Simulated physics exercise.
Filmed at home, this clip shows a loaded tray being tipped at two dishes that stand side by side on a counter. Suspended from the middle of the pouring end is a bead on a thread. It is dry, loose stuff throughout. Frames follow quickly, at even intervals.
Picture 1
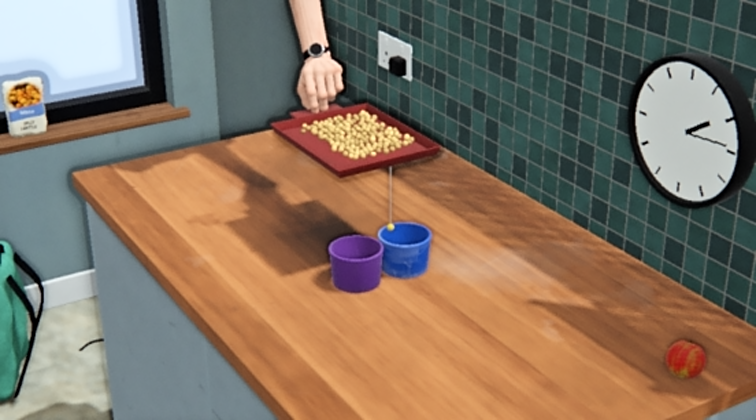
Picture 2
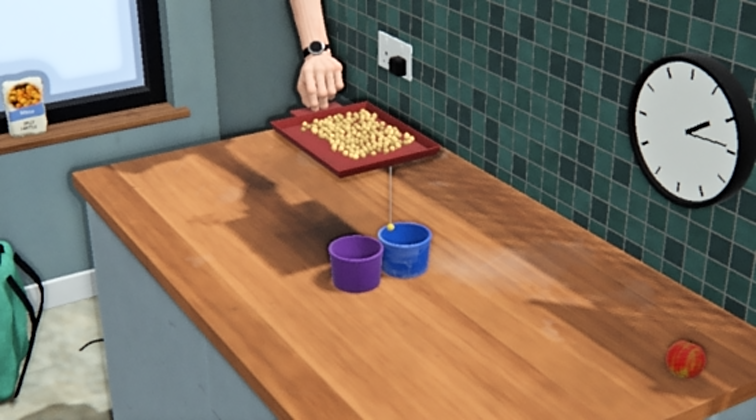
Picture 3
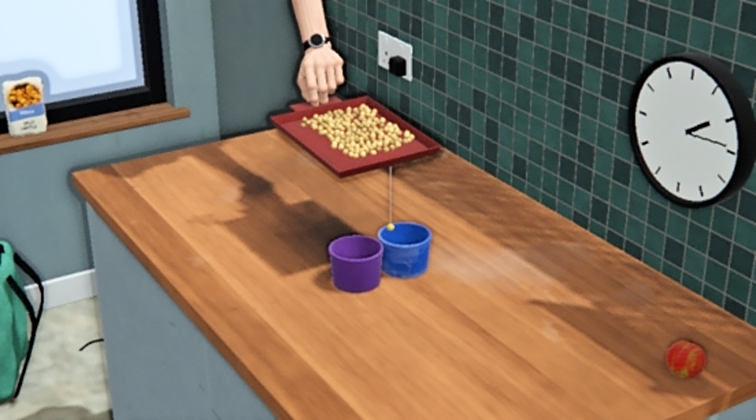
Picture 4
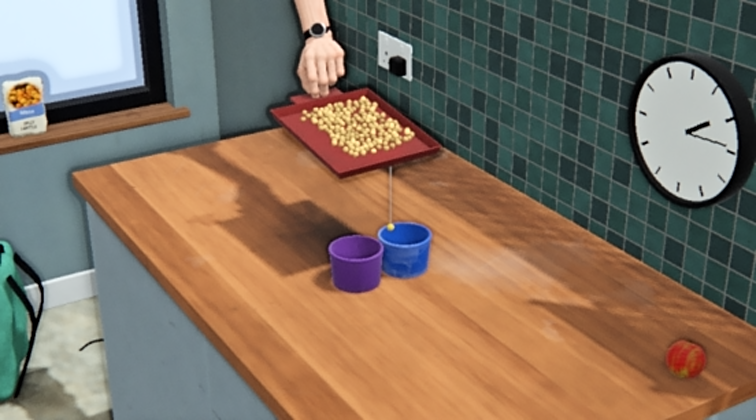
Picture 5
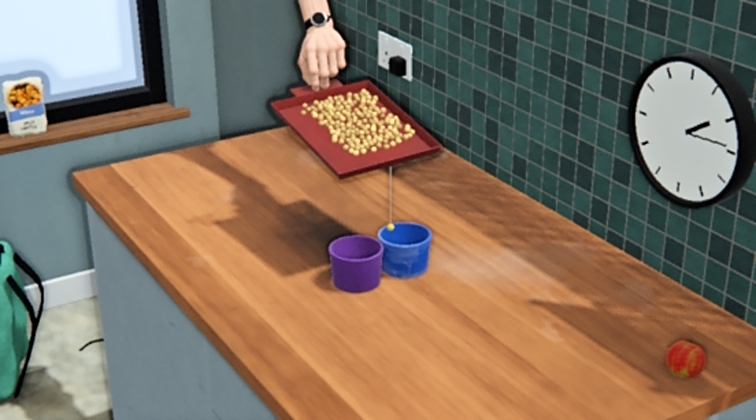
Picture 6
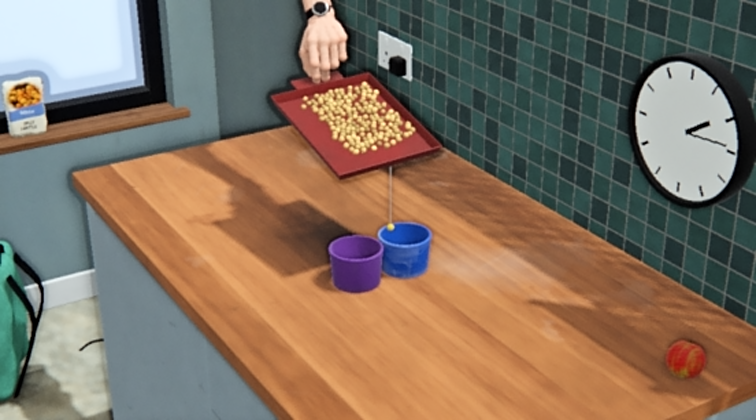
A red tray loaded with dried chickpeas was gradually tilted as a hand raised its back edge, while a purple dish and a blue dish sat still side by side on the wooden counter.
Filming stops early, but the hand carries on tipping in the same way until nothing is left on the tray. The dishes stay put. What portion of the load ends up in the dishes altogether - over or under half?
Under.
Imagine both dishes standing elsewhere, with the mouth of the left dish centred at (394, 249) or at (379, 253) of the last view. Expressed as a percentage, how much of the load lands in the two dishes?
First placement: Some 50 %; second placement: Some 70 %.
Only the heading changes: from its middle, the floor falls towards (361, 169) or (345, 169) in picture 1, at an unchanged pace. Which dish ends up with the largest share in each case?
Taking them in order: Left side, followed by left side.
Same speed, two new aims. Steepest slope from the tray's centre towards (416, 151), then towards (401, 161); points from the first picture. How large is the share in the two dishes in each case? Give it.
Respectively close to 20 and 20 in a hundred.
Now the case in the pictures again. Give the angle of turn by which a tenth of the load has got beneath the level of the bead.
Somewhere near 80 degrees, I'd say.
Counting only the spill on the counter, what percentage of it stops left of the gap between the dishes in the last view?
It comes to about 20 percent.
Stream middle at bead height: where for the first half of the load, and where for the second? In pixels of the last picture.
Near (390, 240) to start, and near (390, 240) afterwards.
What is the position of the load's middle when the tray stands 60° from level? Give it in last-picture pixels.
Somewhere about (381, 154).
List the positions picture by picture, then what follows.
In the first frame, corners of the pouring end at (340, 169) and (436, 146), level; middle of the load at (359, 135), dried chickpeas; left dish at (369, 272); right dish at (418, 258); bead on its thread at (390, 227).
In the second frame, corners of the pouring end at (340, 169) and (436, 146), level; middle of the load at (359, 134).
In the third frame, corners of the pouring end at (340, 170) and (437, 145), tipped barely, lowest at the left corner; middle of the load at (359, 131).
In the fourth frame, corners of the pouring end at (340, 170) and (437, 145), tipped a little, lowest at the left corner; middle of the load at (359, 127).
In the fifth frame, corners of the pouring end at (341, 171) and (437, 145), tipped a little, lowest at the left corner; middle of the load at (359, 122).
In the sixth frame, corners of the pouring end at (341, 172) and (437, 145), tipped clearly, lowest at the left corner; middle of the load at (360, 118); left dish at (369, 272); right dish at (418, 258).
Soon, tray tipped steeply; nearly all on the tray; a stray few outside both; a small part in the air.
A while on, tray tipped past a quarter turn; about a quarter on the tray; a small part in the left dish; a stray few in the right dish; about a quarter outside both; about half in the air.
Towards the end, tray tipped past a quarter turn; about a quarter in the left dish; a small part in the right dish; most outside both.
Finally, tray tipped past a quarter turn; about a quarter in the left dish; a small part in the right dish; most outside both.
